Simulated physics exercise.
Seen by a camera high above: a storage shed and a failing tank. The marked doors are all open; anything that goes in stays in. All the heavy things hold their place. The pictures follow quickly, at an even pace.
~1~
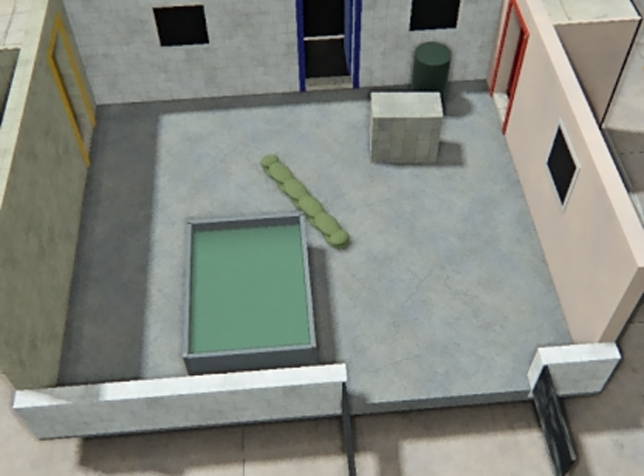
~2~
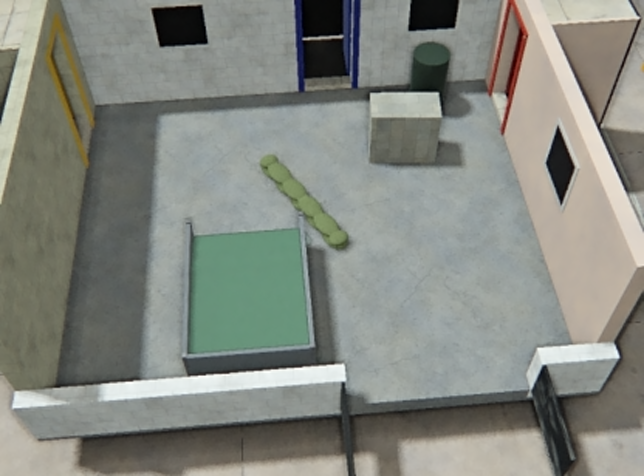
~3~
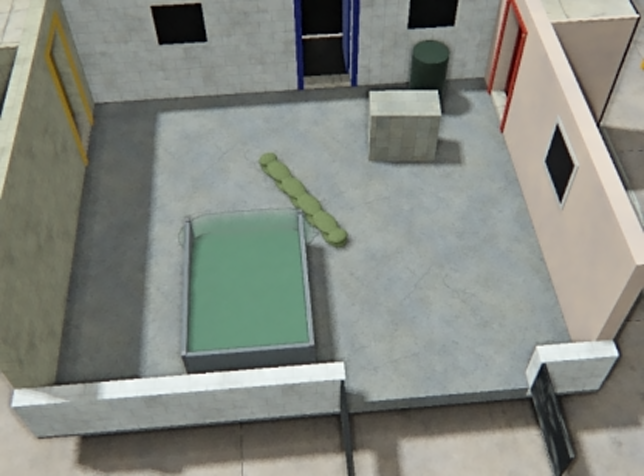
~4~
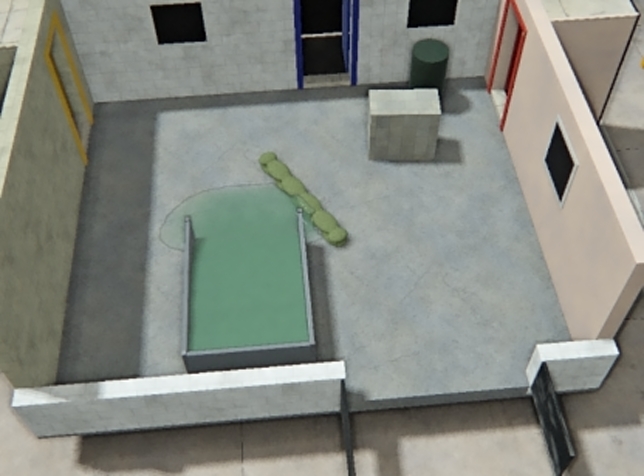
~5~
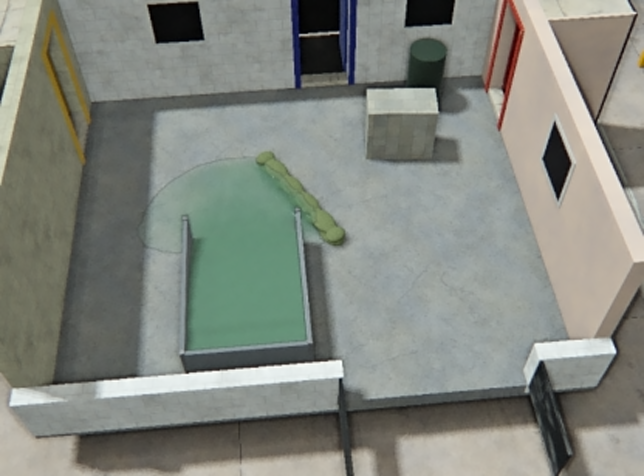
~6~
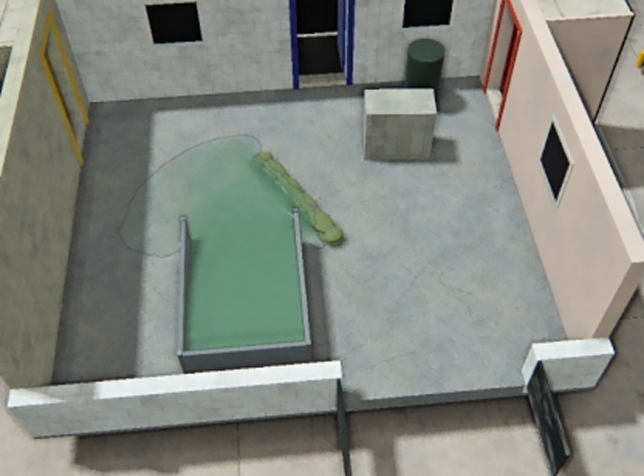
A walled concrete yard outside a storage shed is seen from high above, the view staying almost still. An open grey tank of green water sits left of centre near the low front wall, with a lumpy green barrier beyond it, a pale block and dark green drum behind, and blue, yellow and red doorways around. The tank's far side opens, and water pours out, fanning thinly across the floor, mostly leftward, and meeting the barrier.
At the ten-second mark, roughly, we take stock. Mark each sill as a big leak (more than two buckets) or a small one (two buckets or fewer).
Yellow door: Small; blue door: Small; red door: Small.
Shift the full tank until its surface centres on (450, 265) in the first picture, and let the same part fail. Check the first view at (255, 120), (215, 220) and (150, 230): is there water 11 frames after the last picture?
Soaked, bone-dry, bone-dry.
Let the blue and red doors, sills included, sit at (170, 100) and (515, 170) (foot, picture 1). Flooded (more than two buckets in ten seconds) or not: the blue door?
My answer is that the blue door goes beyond the limit.
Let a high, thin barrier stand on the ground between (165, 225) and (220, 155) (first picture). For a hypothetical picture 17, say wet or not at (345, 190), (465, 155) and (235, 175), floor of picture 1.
One after the other: Awash, clear, under water.
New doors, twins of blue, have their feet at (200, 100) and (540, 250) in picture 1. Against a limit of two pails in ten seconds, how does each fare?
Well, the first one overshoots and the other one doesn't reach it.
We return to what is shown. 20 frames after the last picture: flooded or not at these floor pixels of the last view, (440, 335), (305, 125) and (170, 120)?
Result, in order: Unflooded / waterlogged / waterlogged.
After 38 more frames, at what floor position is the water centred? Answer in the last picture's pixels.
At roughly (229, 202).
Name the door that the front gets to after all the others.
Result: The red-painted one.
A moment on, water covers 30 % of the floor; the yellow door not reached, the blue door not reached, the red door not reached.
Next, water covers 40 % of the floor; the yellow door wet at the sill, nothing in, the blue door wet at the sill, nothing in, the red door not reached.
Then, water covers 40 % of the floor; the yellow door under two buckets in, the blue door wet at the sill, nothing in, the red door not reached.
Later, water covers 70 % of the floor; the yellow door under two buckets in, the blue door wet at the sill, nothing in, the red door wet at the sill, nothing in.
In the end, water covers 95 % of the floor; the yellow door under two buckets in, the blue door wet at the sill, nothing in, the red door wet at the sill, nothing in.
